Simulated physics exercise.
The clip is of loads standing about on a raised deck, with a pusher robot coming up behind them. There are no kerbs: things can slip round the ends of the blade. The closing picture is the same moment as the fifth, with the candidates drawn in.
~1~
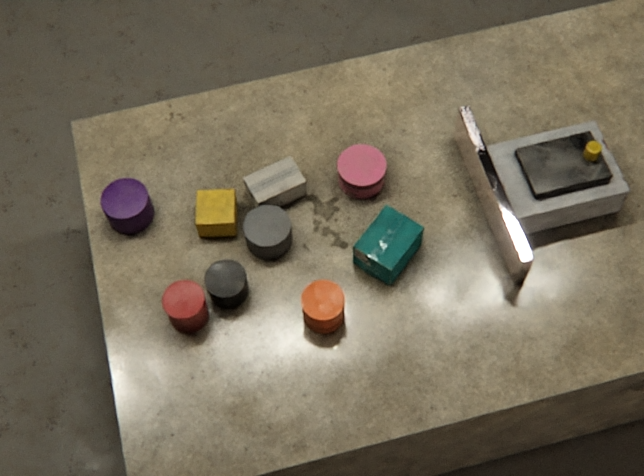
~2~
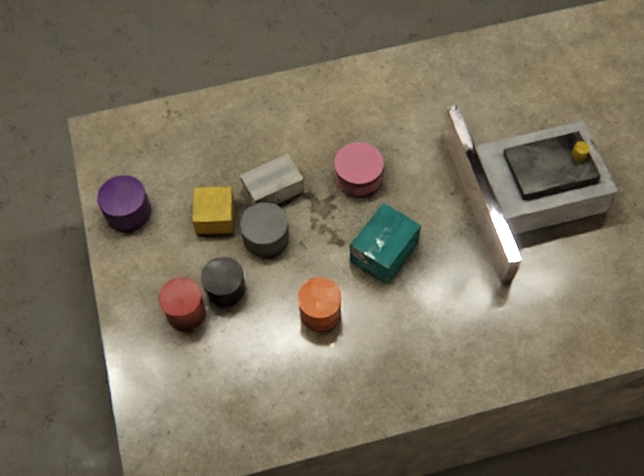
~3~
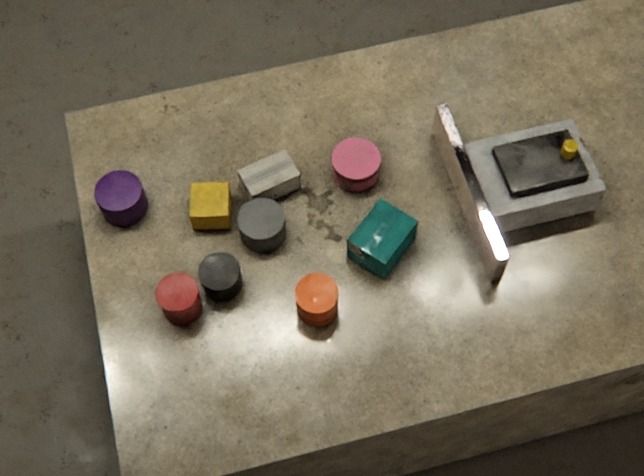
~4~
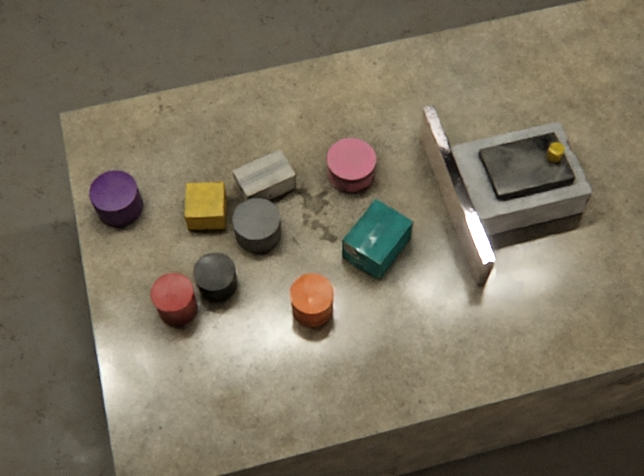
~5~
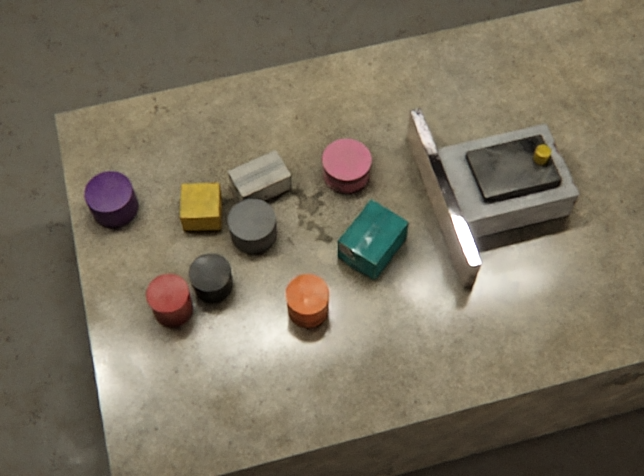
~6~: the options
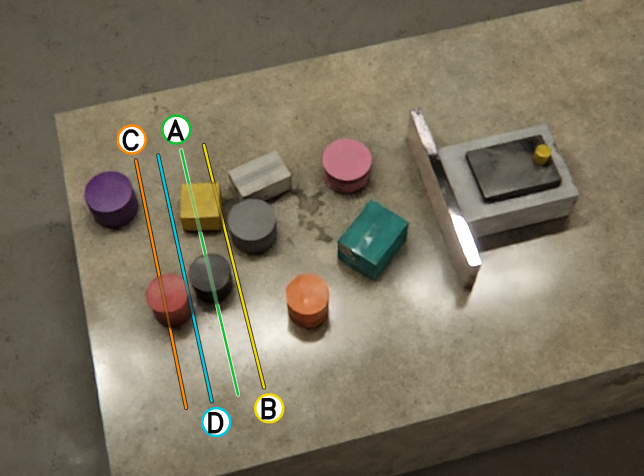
A pale grey pusher robot with a dark top, a yellow knob and a broad front blade stands at the right of a raised, mottled stone-like deck, seen from steeply above. Purple, yellow, pale grey, dark grey, red and black loads stand at left, with pink, teal and orange nearer the middle. The robot creeps left towards them, touching none, while the camera drifts slightly right.
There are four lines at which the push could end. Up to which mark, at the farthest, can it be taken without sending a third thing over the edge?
At C, and not beyond.
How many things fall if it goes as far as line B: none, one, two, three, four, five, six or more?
In all, none.
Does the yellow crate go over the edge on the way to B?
By then, no.
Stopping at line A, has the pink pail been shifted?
Yes.
On the marked copy, A at (208, 264); B at (232, 258); C at (159, 275); D at (183, 269).
Taking C. A third of the way, robot (407, 192); orange pail (299, 310); white parcel (245, 183).
Two thirds of the way, robot (305, 216); red pail (156, 310); yellow crate (158, 219).
When it is over, robot (225, 235); red pail (97, 331); yellow crate (89, 251); none fallen.
As for the rest, A is within the limit but short; B is within the limit but short; D is within the limit but short.
